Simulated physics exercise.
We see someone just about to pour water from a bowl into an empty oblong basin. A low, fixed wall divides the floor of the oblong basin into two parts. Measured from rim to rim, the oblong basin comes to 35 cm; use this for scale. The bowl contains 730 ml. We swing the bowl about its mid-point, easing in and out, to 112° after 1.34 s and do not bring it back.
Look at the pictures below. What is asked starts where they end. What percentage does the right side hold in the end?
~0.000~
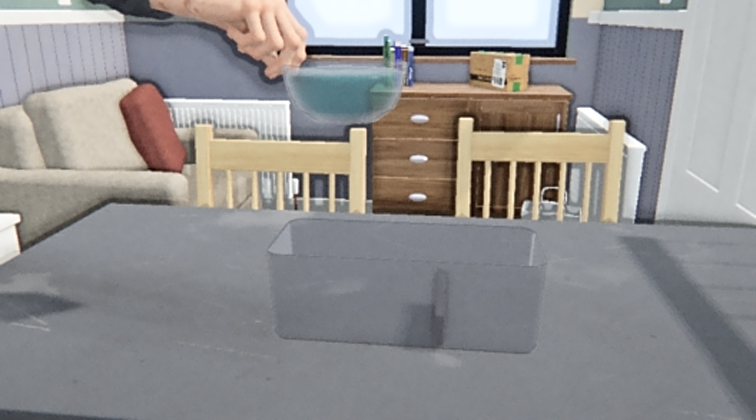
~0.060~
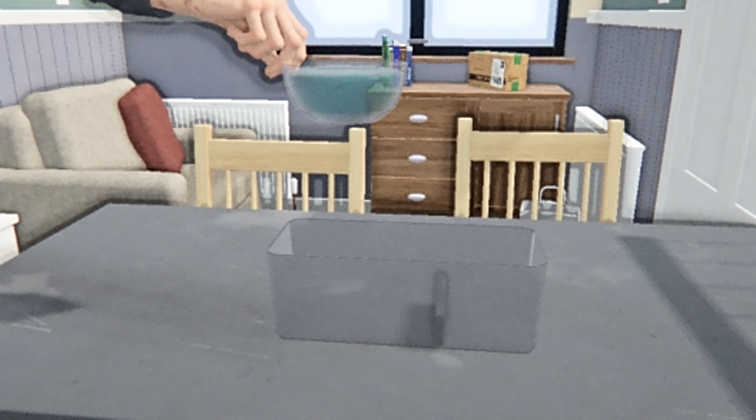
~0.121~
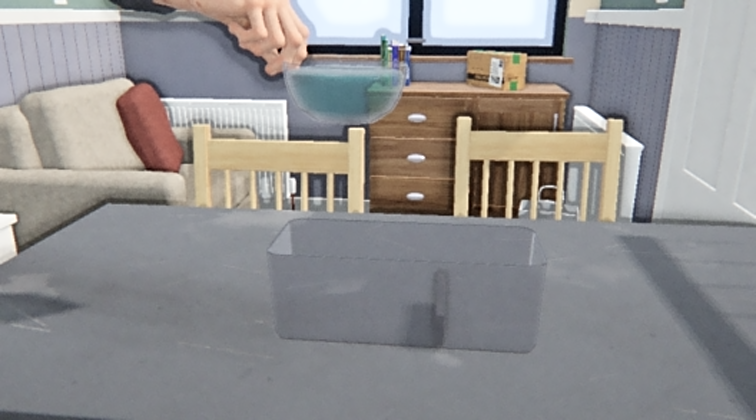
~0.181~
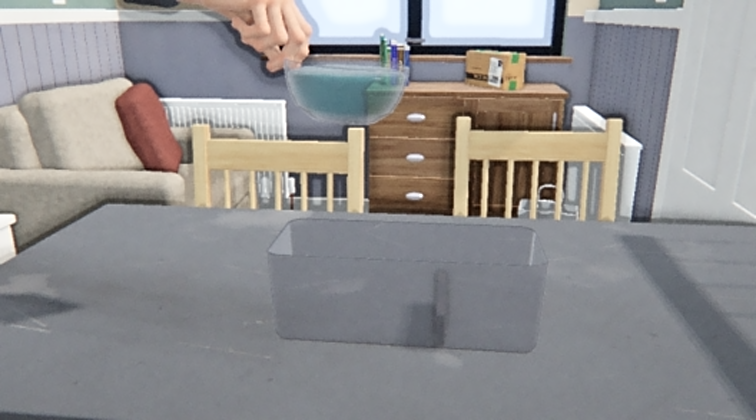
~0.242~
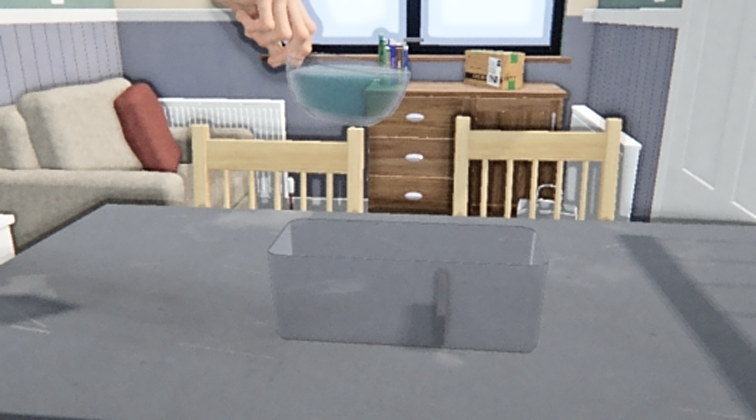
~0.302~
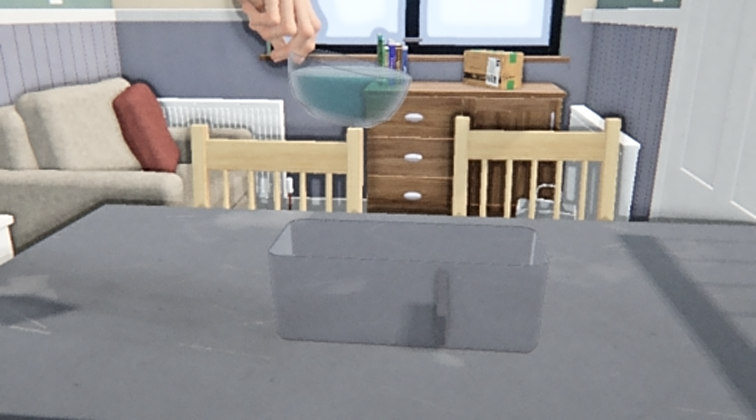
About 73 per cent.
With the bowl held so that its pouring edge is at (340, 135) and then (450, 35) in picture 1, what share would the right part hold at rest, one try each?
5 then 65 %.
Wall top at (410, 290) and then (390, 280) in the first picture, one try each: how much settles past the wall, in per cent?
First try about 90 %, second try about 95 %.
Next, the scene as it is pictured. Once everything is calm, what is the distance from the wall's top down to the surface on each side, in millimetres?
Noted: Left near 38 mm, right near 8 mm.
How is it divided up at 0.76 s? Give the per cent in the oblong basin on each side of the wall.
About 2 % left, 22 % right.
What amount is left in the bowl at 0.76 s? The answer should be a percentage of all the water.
Around 34 percent.
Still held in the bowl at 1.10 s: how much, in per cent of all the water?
Near 1 in a hundred.
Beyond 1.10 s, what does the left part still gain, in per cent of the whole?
Near 8 in a hundred.
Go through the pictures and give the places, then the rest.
In the first frame, it leans 0°; its right rim is at (406, 65); the water meets the walls at (289, 70) and (403, 72); the oblong basin's rim runs from (279, 236) to (540, 248); the wall's top is at (440, 294).
In the second frame, it leans 1°; its right rim is at (406, 66); the water meets the walls at (289, 70) and (404, 73).
In the third frame, it leans 2°; its right rim is at (407, 67); the water meets the walls at (289, 70) and (404, 73).
In the fourth frame, it leans 5°; its right rim is at (408, 70); the water meets the walls at (291, 70) and (405, 74).
In the fifth frame, it leans 9°; its right rim is at (409, 75); the water meets the walls at (293, 70) and (407, 74).
In the sixth frame, it leans 13°; its right rim is at (411, 80); the water meets the walls at (294, 71) and (410, 76); 1 per cent is over the edge.
By 0.76 s the tilt is 68° and 34 per cent is still to pour, 2 is left of the wall and 22 right of it.
By 1.10 s the tilt is 104° and 1 per cent is still to pour, 18 is left of the wall and 74 right of it.
By 1.46 s the tilt is 112° and 0 per cent is still to pour, 25 is left of the wall and 74 right of it.
By 1.84 s the tilt is 112° and 0 per cent is still to pour, 25 is left of the wall and 74 right of it.
At rest 26 per cent lies left of the wall, 73 right of it and 1 outside.
